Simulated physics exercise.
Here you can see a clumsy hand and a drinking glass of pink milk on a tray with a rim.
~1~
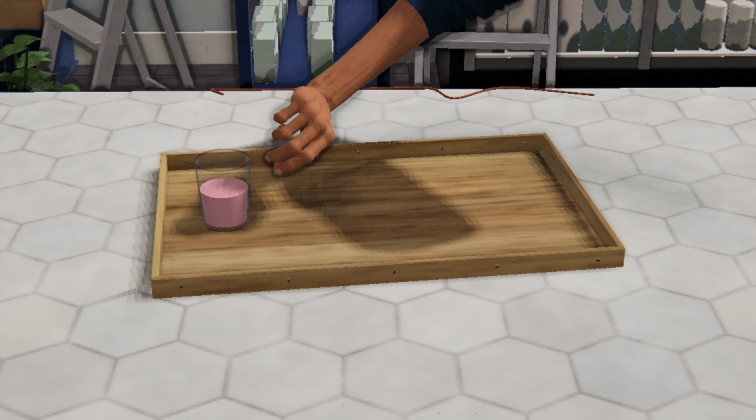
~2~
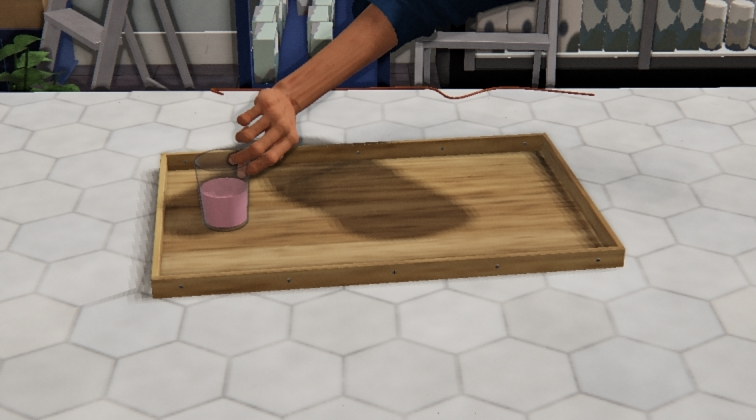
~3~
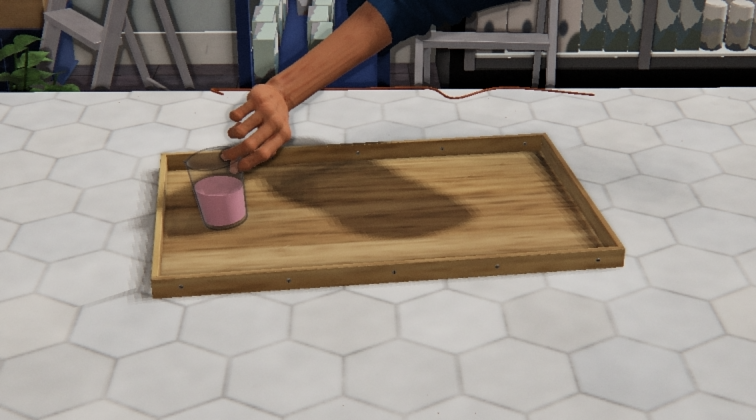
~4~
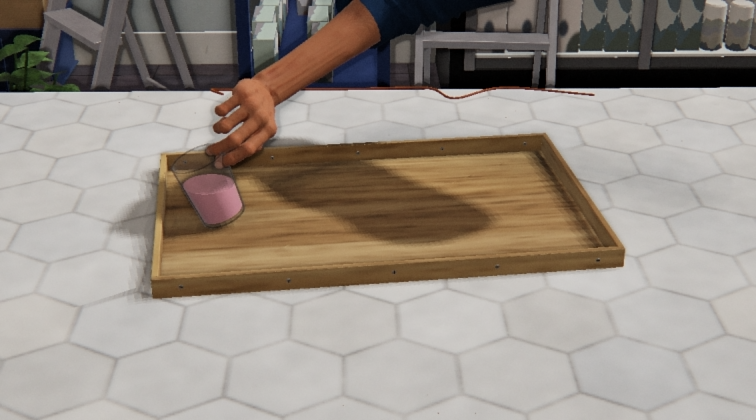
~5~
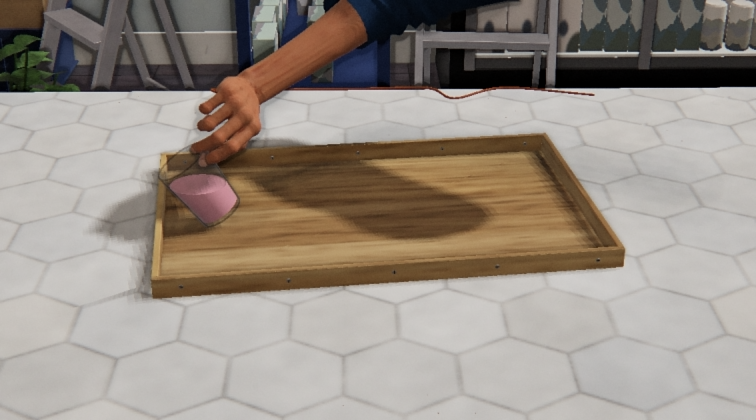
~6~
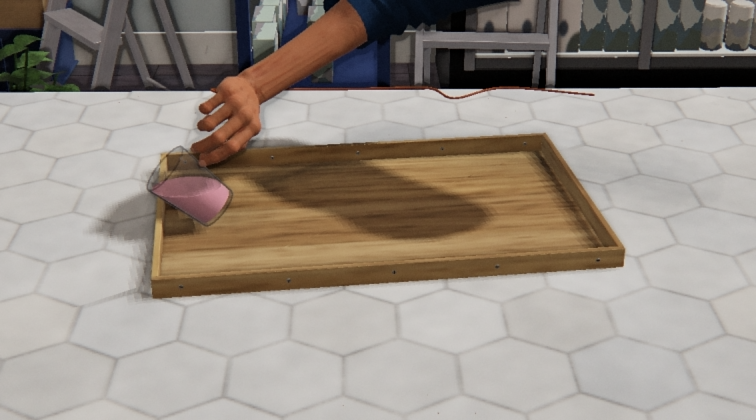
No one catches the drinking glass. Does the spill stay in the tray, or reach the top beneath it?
I expect the spill will leave the tray.
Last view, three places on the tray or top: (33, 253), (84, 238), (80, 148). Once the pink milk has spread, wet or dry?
I'd call the first one covered, the middle one covered and the final one safe.
Soon after, the drinking glass lies across the rim; the puddle covers about as much as a plate; it is on the top, beyond the rim.
Later, the puddle covers about as much as a tray; it is on the top, beyond the rim.
In the end, the puddle covers about as much as a tray; it is on the top, beyond the rim.
